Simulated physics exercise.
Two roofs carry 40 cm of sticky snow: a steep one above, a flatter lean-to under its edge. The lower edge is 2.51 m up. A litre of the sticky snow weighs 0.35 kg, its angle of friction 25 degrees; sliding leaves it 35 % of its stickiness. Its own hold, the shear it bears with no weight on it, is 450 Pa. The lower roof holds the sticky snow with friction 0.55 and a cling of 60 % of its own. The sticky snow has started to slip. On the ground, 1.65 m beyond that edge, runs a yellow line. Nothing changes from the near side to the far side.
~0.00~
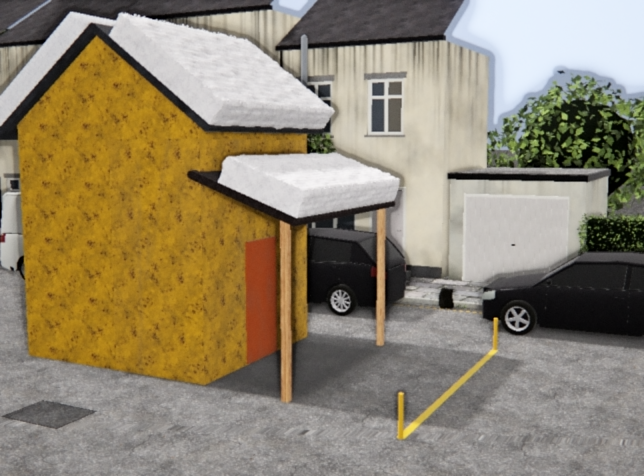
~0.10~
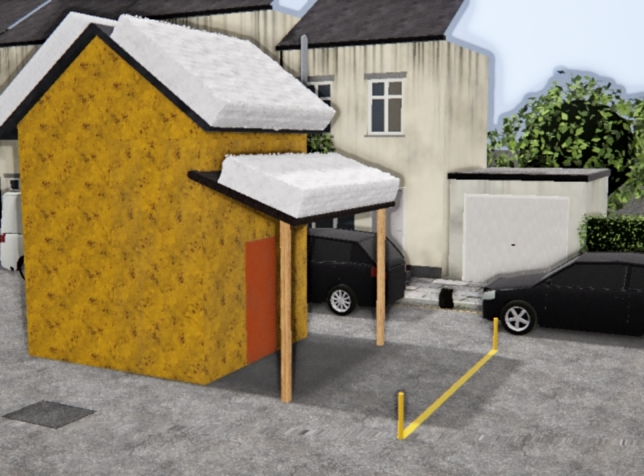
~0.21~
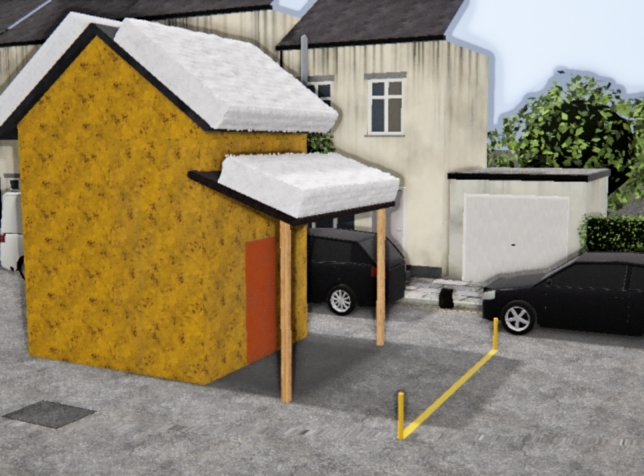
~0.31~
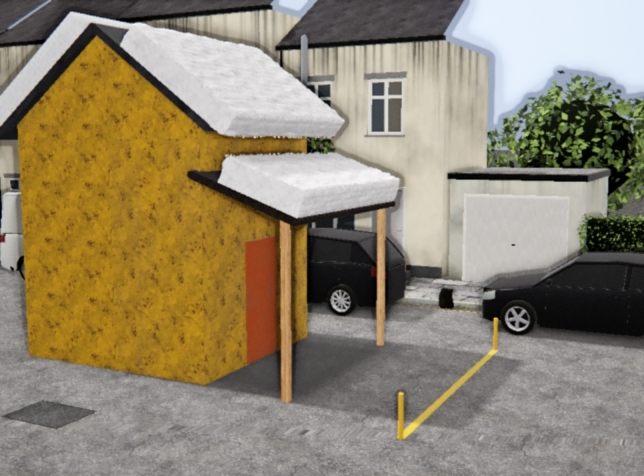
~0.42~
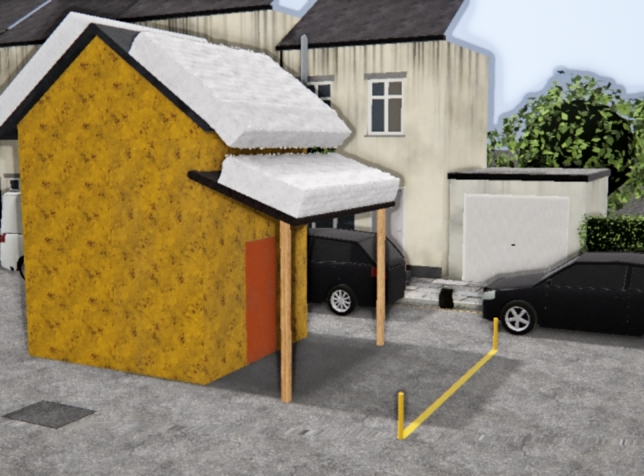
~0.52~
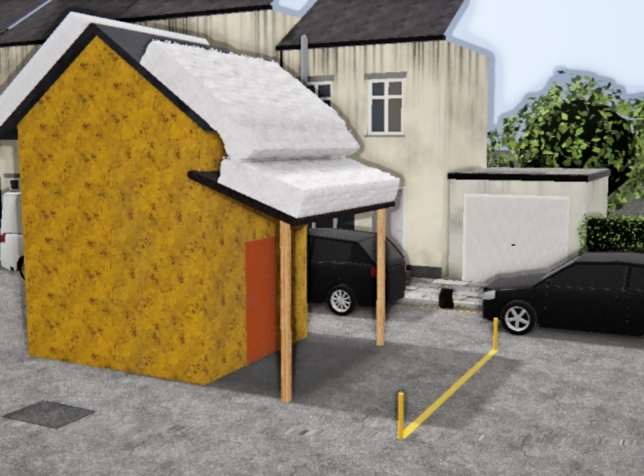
To begin with, thick white snow covers the steep roof of a mottled yellow building and the flatter lean-to below, beside parked black cars and a yellow ground line. The upper slab slides slowly down to the right, baring dark roof near the ridge, then sags over the edge onto the lower snow.
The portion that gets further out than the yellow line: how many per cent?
Close to 46 per cent.
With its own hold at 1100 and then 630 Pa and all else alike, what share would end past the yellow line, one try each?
In turn about 30 %, 45 %.
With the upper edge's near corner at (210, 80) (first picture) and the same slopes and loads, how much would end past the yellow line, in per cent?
It would be near 45 %.
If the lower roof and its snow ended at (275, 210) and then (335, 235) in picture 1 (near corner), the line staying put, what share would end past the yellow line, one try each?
In that order: 45 %, 40 %.
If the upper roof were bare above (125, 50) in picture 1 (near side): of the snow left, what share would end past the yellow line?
It would be near 40 %.
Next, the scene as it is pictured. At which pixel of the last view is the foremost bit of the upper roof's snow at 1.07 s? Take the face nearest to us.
Near (344, 211).
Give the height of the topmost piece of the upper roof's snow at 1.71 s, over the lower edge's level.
Roughly 0.7 m.
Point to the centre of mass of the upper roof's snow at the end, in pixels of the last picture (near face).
Around (459, 395).
After 1.07 s, 1 % is below the lower edge and 0 % is past the line.
After 1.71 s, 72 % is below the lower edge and 24 % is past the line.
After 2.36 s, 77 % is below the lower edge and 46 % is past the line.
After 3.00 s, 77 % is below the lower edge and 46 % is past the line.
After 3.20 s, at the end, 77 % is below the lower edge and 46 % is past the line.
